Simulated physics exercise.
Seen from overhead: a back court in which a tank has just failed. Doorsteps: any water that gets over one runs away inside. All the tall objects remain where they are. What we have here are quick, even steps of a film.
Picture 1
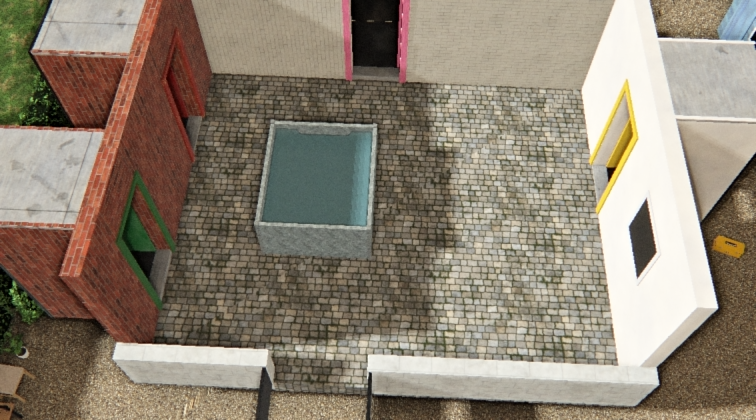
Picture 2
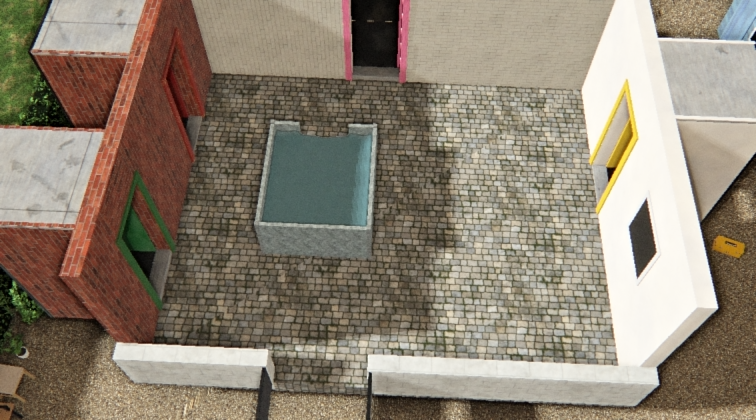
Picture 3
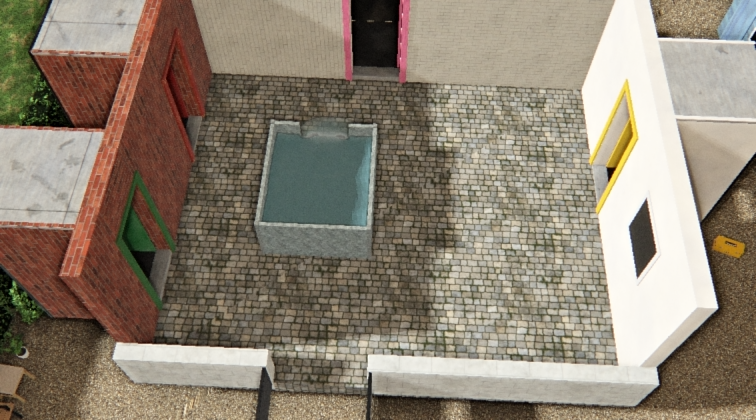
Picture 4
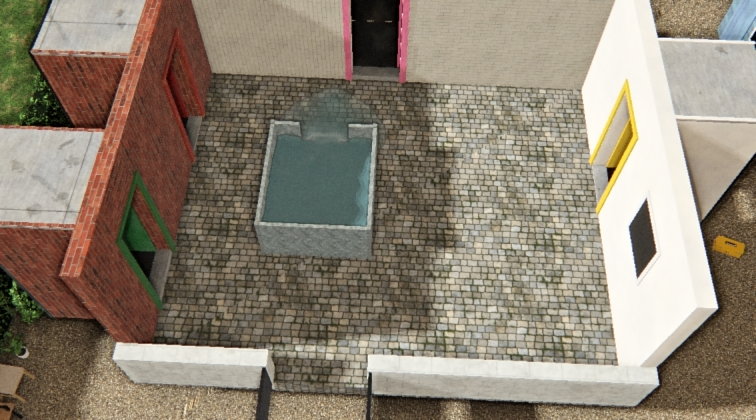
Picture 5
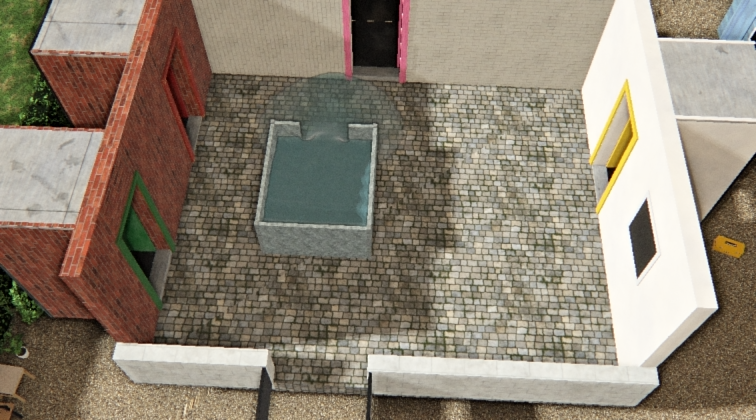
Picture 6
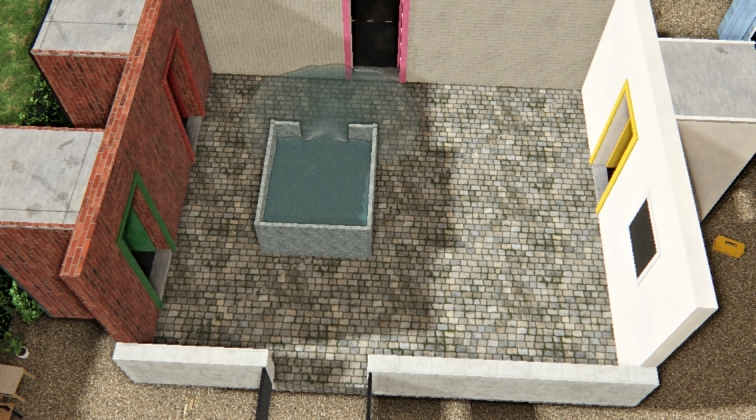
Water poured out through a gap that opened in the far side of a stone tank in a paved courtyard, then fanned out across the cobbles toward the back wall with the pink-framed door.
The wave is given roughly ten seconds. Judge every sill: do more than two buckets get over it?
In order: Red door: Over two buckets; green door: Two buckets or fewer; pink door: Over two buckets; yellow door: Over two buckets.
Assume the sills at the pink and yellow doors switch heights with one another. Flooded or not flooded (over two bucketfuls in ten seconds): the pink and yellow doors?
I'd say the pink door is swamped and the yellow door stays safe.
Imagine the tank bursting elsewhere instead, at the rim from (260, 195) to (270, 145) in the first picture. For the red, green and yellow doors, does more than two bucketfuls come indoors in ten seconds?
In that case the red one breaks the limit, the green one breaks the limit and the yellow one breaks the limit.
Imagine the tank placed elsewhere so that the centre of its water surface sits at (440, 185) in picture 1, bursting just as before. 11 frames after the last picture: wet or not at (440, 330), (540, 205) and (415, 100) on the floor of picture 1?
Log: No flood; no flood; flood.
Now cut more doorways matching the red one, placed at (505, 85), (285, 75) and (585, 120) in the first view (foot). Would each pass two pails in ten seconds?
The first new doorway comes up short, the second tops it, the third tops it.
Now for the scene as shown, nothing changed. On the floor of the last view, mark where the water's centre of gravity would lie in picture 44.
Centre of mass: Roughly (360, 192).
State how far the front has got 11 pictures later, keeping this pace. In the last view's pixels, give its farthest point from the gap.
My best guess is about (582, 94).
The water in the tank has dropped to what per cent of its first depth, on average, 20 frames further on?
My figure is about 38 in a hundred.
A moment on, water covers 20 % of the floor; the red door not reached, the green door not reached, the pink door over two buckets in, the yellow door not reached.
Next, water covers 25 % of the floor; the red door wet at the sill, nothing in, the green door not reached, the pink door far over two buckets in, the yellow door not reached.
Then, water covers 50 % of the floor; the red door under two buckets in, the green door wet at the sill, nothing in, the pink door far over two buckets in, the yellow door wet at the sill, nothing in.
Later, water covers 70 % of the floor; the red door over two buckets in, the green door wet at the sill, nothing in, the pink door far over two buckets in, the yellow door over two buckets in.
In the end, water covers 90 % of the floor; the red door over two buckets in, the green door wet at the sill, nothing in, the pink door far over two buckets in, the yellow door over two buckets in.
